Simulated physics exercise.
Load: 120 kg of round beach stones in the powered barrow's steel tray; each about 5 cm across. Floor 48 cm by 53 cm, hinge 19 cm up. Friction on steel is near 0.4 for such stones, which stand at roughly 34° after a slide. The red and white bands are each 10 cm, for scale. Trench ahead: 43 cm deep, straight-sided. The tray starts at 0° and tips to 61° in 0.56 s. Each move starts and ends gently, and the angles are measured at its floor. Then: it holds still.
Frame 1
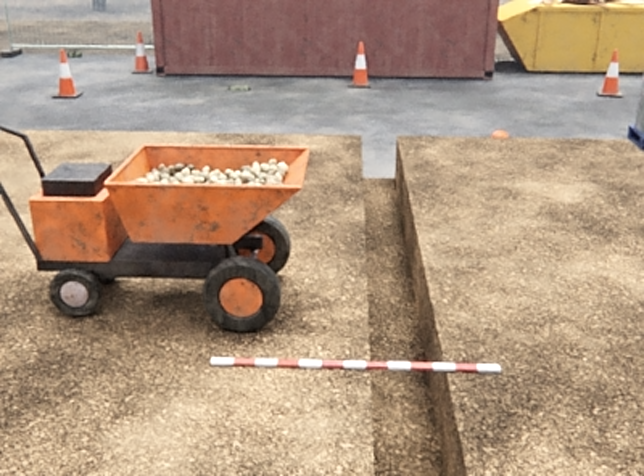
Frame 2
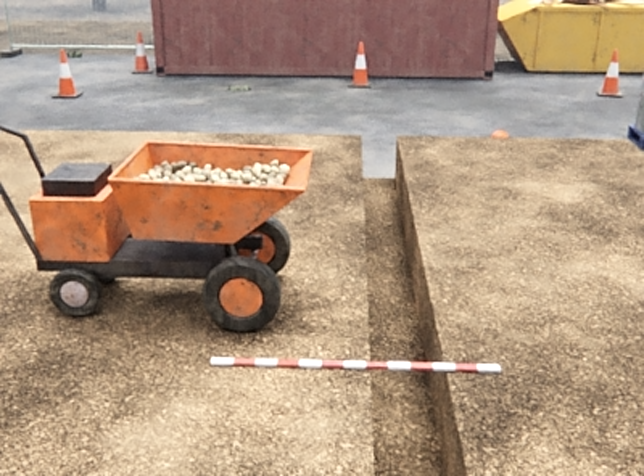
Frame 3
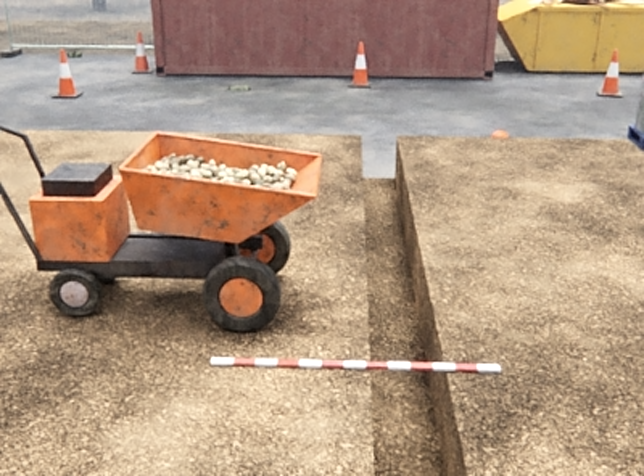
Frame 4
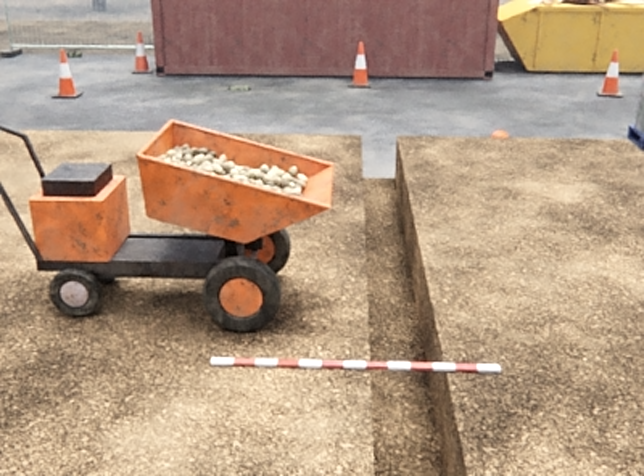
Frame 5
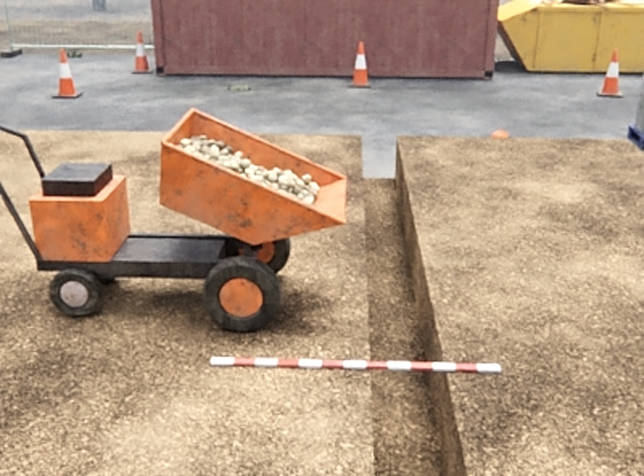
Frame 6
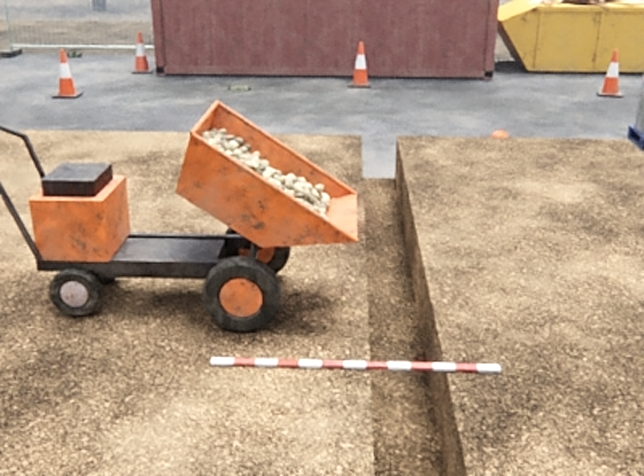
On a gravel yard, the orange tray of a small wheeled dumper loaded with pale stones tilts steadily rightward beside a trench.
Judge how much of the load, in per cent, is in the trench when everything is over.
I judge it at about 69 per cent.
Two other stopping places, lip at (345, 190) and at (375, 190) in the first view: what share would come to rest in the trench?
First place: Near 20%; second place: Near 5%.
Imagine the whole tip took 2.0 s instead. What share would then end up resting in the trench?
About 95 percent, I'd say.
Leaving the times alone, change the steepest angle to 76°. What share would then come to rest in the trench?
It comes out at about 90 percent.
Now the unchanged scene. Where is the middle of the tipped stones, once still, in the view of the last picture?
The stones end up centred near (415, 357).
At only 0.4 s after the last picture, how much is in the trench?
Around 15 per cent of it.
Then, 0.1 s after the last picture the floor is at 51°, 100 % in the tray; the foremost stones are at (348, 245).
Then, 0.4 s after the last picture the floor is at 61°, 86 % in the tray, 14 % in the trench; the foremost stones are at (422, 300).
Then, 0.7 s after the last picture the floor is at 61°, 23 % in the tray, 47 % in the trench, 30 % past the trench; the foremost stones are at (545, 303).
Then, 2.7 s after the last picture the floor is at 61°, 0 % in the tray, 69 % in the trench, 31 % past the trench; the foremost stones are past the picture's edge.
